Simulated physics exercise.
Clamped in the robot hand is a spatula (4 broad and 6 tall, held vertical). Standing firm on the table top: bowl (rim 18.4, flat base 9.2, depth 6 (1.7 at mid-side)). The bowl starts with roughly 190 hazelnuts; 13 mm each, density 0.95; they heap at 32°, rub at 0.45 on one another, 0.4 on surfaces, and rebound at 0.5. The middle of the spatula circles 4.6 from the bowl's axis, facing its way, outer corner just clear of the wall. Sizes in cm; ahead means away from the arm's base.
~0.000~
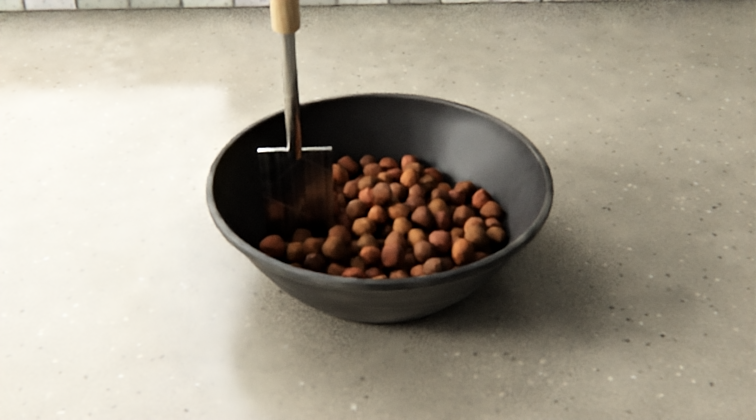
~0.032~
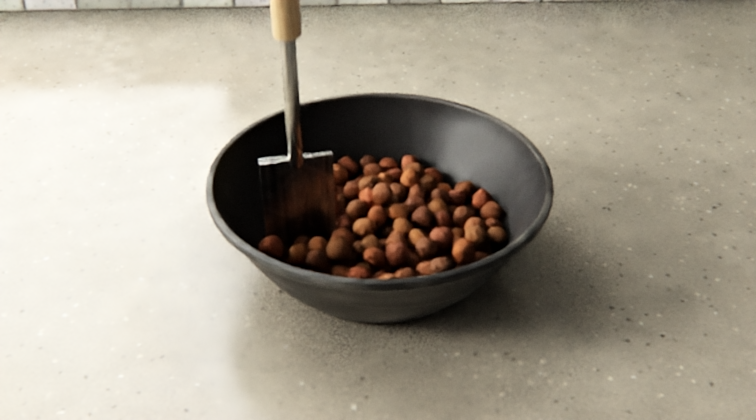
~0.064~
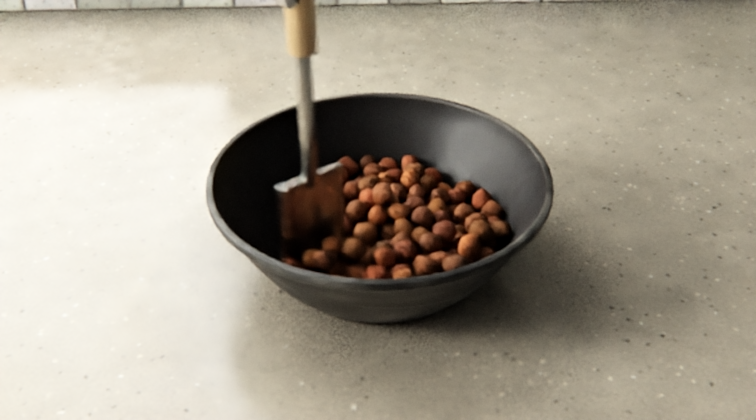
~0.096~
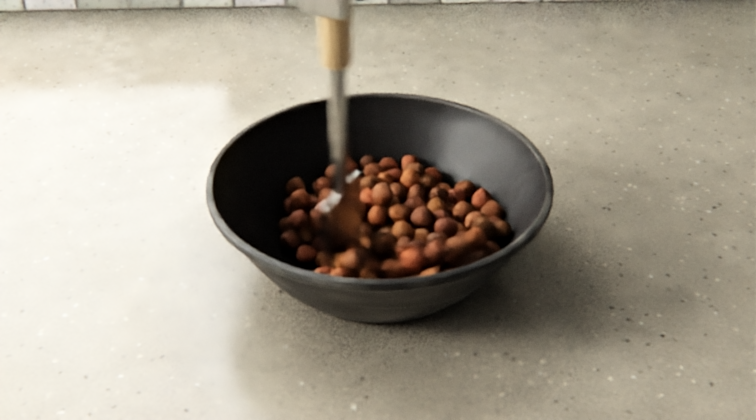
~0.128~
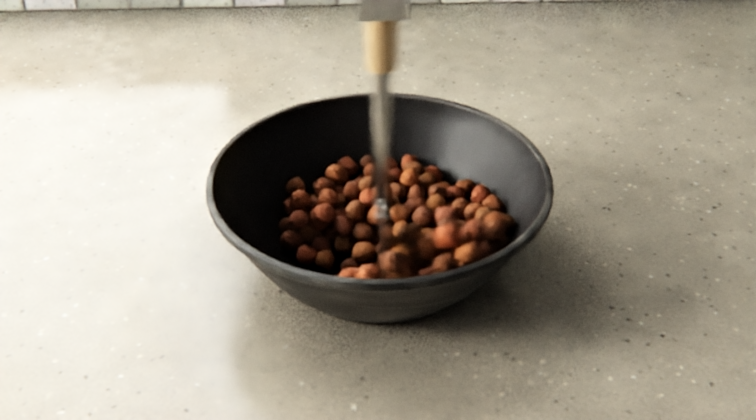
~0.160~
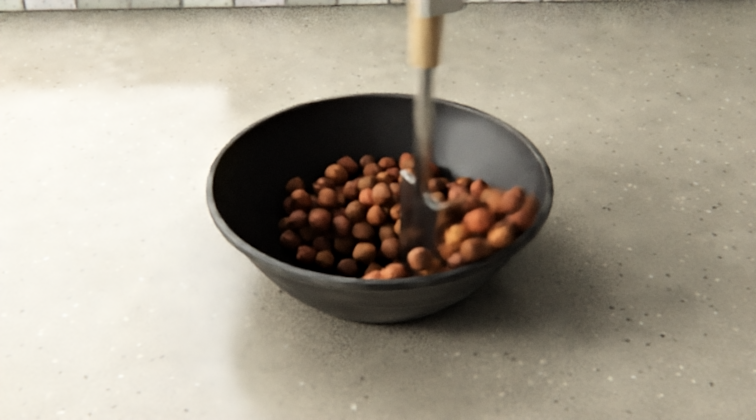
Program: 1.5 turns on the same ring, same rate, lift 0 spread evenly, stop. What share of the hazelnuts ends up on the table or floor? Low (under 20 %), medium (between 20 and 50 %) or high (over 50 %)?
On the table or floor the share is medium, between 20 and 50 %.
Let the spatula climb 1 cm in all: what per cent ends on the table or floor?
About 30 per cent.
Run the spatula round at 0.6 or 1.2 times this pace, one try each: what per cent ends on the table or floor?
About 10 and 40 per cent.
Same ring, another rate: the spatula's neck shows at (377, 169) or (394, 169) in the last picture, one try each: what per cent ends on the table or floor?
About 15 and 25 per cent.
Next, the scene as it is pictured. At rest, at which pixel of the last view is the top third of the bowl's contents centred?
At about (436, 190).
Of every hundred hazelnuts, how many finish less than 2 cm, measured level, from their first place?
Some 10 per cent.
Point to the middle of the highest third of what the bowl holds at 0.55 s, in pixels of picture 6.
At about (393, 265).
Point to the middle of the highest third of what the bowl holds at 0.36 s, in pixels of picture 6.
Near (330, 138).
After 0.36 s, 279° round, highest piece 10 above the table; 167 in the bowl, 12 on the table or floor, 14 in flight or on the tool.
After 0.55 s, 82° round, highest piece 8 above the table; 145 in the bowl, 41 on the table or floor, 7 in flight or on the tool.
After 0.85 s, 180° round, highest piece 6 above the table; 130 in the bowl, 63 on the table or floor.
After 1.55 s, 180° round, highest piece 5 above the table; 130 in the bowl, 63 on the table or floor.
In the end, 130 in the bowl, 63 on the table or floor. That is 33 % on the table or floor.
